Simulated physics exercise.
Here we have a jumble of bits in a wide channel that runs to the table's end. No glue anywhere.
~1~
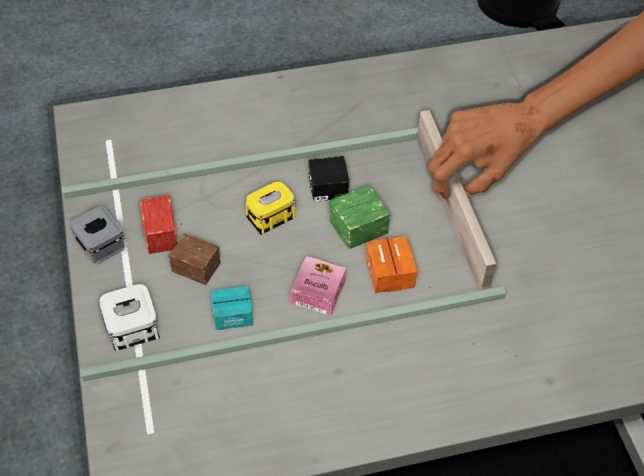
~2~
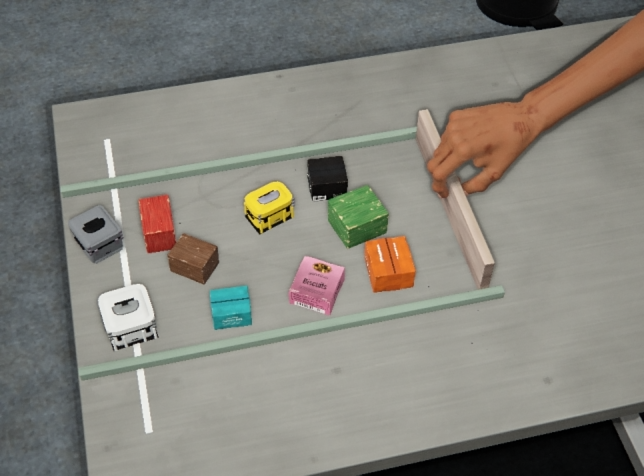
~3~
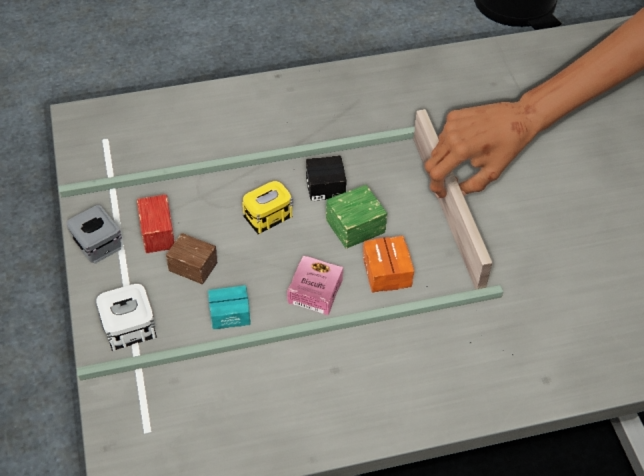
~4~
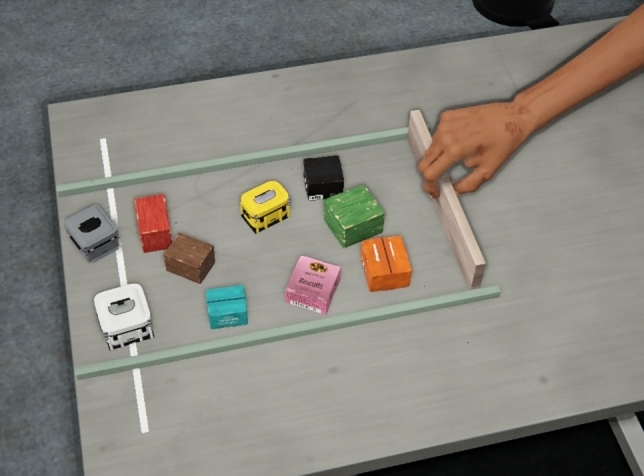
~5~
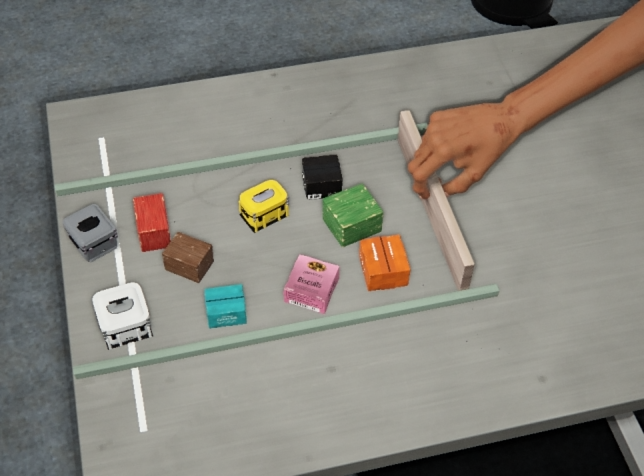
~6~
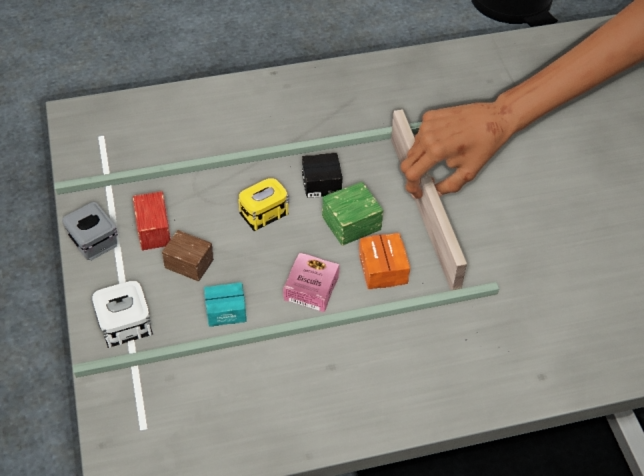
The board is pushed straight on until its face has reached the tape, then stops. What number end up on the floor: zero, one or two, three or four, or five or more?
The number that fall off is five or more.
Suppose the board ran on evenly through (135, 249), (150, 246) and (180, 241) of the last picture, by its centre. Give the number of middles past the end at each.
Place by place, 3, 3 and 2.
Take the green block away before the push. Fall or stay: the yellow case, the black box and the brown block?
The yellow case survives, the black box stays on, the brown block stays on.
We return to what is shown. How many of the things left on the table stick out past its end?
It comes to 1.
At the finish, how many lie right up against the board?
The number is 4.
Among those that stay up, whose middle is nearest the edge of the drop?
That is the brown block.
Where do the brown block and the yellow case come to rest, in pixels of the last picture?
About (63, 293), and the other about (91, 219).
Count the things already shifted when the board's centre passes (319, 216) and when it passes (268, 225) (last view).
5 and 6.
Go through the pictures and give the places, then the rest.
The first frame shows grey case (98, 236); white case (130, 317); red block (159, 224); board (454, 197); tape (127, 270).
The second frame shows white case (128, 316); pink box (317, 285).
The third frame shows red block (156, 224); yellow case (267, 207).
The fourth frame shows grey case (93, 235); board (443, 197).
The fifth frame shows white case (123, 315); turquoise box (226, 306).
The sixth frame shows grey case (91, 232); white case (123, 313); red block (152, 221); board (426, 197); tape (120, 266).
A little later, none off yet; grey case at rest near (91, 232); white case at rest near (123, 313); red block at rest near (152, 221).
Next, none off yet; grey case at rest near (91, 232); white case moving near (111, 315); red block moving near (145, 222).
Later still, one off so far; grey case tilted well over near (47, 248); white case dropping near (40, 383); red block shifted about its own width near (91, 235).
When it is over, the number that fall off is five or more; down, pink box, turquoise box, red block, white case and grey case.
